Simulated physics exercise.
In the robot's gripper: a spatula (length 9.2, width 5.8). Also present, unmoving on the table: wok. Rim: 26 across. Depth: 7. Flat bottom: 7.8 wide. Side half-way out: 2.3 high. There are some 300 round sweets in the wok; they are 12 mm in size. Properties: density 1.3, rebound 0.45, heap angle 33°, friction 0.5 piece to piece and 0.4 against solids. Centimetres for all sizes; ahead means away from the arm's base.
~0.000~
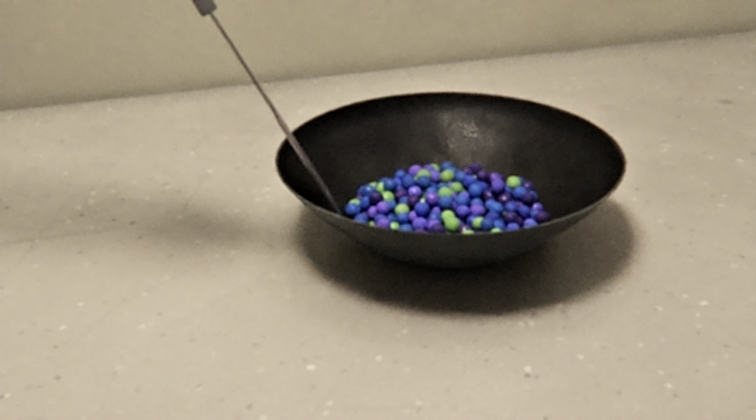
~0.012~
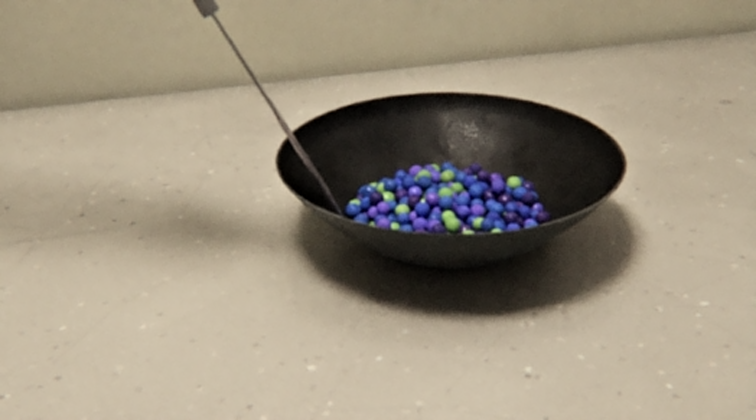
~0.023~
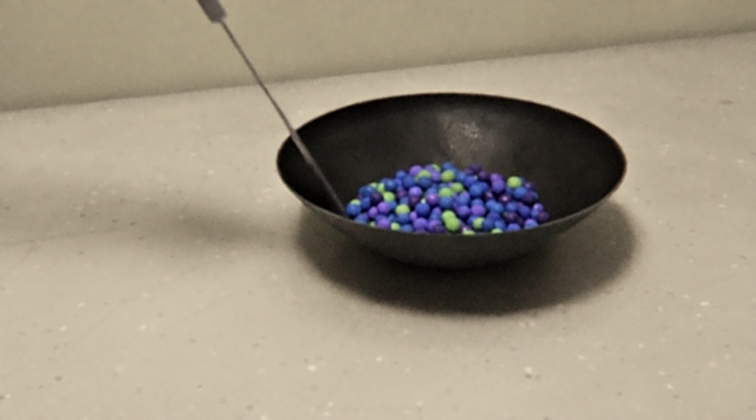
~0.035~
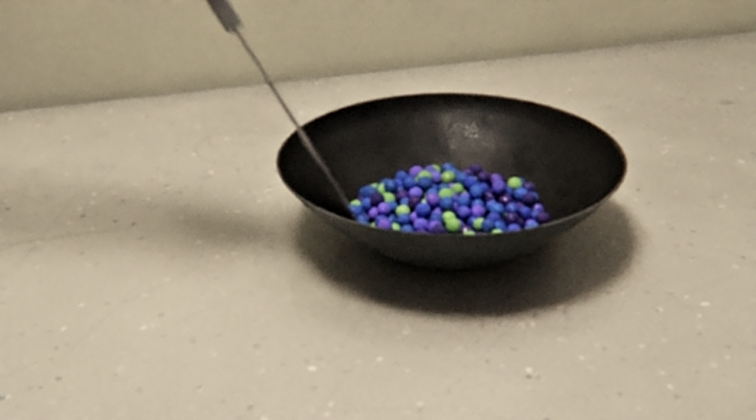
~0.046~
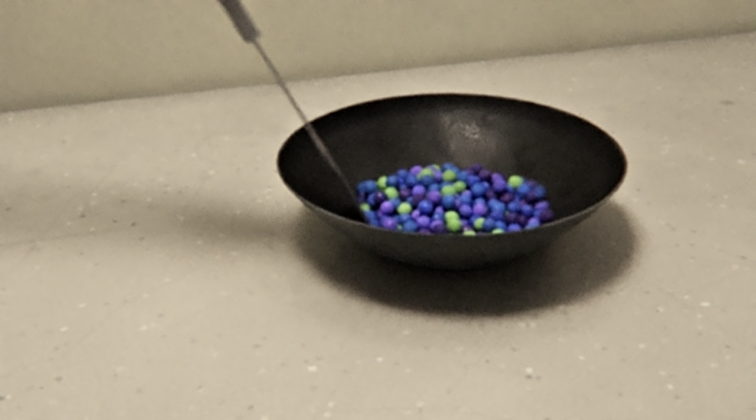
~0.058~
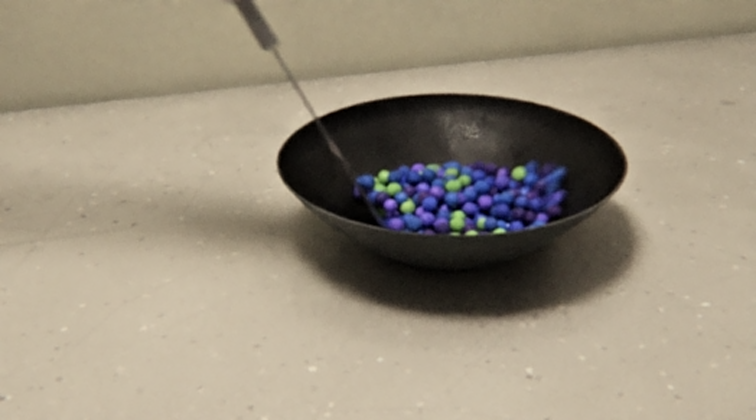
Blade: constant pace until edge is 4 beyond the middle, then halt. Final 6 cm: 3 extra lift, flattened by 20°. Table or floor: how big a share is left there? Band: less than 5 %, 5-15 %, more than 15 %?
5-15 %.
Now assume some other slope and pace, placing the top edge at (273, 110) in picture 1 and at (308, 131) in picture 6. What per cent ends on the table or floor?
Around 0 per cent finishes on the table or floor.
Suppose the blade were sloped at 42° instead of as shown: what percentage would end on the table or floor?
Estimate: Approx. 10 %.
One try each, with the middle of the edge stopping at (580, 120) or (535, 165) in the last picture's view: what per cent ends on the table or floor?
First try about 45 percent, second about 25 percent.
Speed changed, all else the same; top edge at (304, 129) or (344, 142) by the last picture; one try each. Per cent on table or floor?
Estimates: Near 0 %, near 10 %.
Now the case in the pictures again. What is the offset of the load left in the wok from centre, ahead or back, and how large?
Offset forward: Around 3.5 cm.
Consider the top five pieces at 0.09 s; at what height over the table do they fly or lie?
Some 7 cm.
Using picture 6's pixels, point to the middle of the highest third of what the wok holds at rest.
Somewhere around (541, 177) in the last picture.
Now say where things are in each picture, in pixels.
In the first frame, spatula top edge at (273, 110), sloping 63°; upper third of the load around (439, 200), from x 355 to 540, top at y 170; 303 in the wok.
In the second frame, spatula top edge at (275, 111), sloping 63°; upper third of the load around (439, 200), from x 355 to 545, top at y 170.
In the third frame, spatula top edge at (282, 115), sloping 63°; upper third of the load around (440, 200), from x 355 to 545, top at y 170.
In the fourth frame, spatula top edge at (296, 124), sloping 63°; upper third of the load around (446, 200), from x 355 to 545, top at y 170.
In the fifth frame, spatula top edge at (312, 133), sloping 63°; upper third of the load around (441, 198), from x 365 to 545, top at y 170.
In the sixth frame, spatula top edge at (329, 139), sloping 63°; upper third of the load around (456, 192), from x 360 to 560, top at y 165; 303 in the wok.
By 0.09 s, sloping 62°, highest piece 8 above the table; 303 in the wok.
By 0.11 s, sloping 55°, highest piece 11 above the table; 295 in the wok, 8 on the blade or in flight.
By 0.33 s, sloping 43°, highest piece 9 above the table; 277 in the wok, 16 on the table or floor, 10 on the blade or in flight.
By 1.38 s, sloping 43°, highest piece 6 above the table; 277 in the wok, 26 on the table or floor.
Final count, 277 in the wok, 26 on the table or floor. That is 9 % on the table or floor.
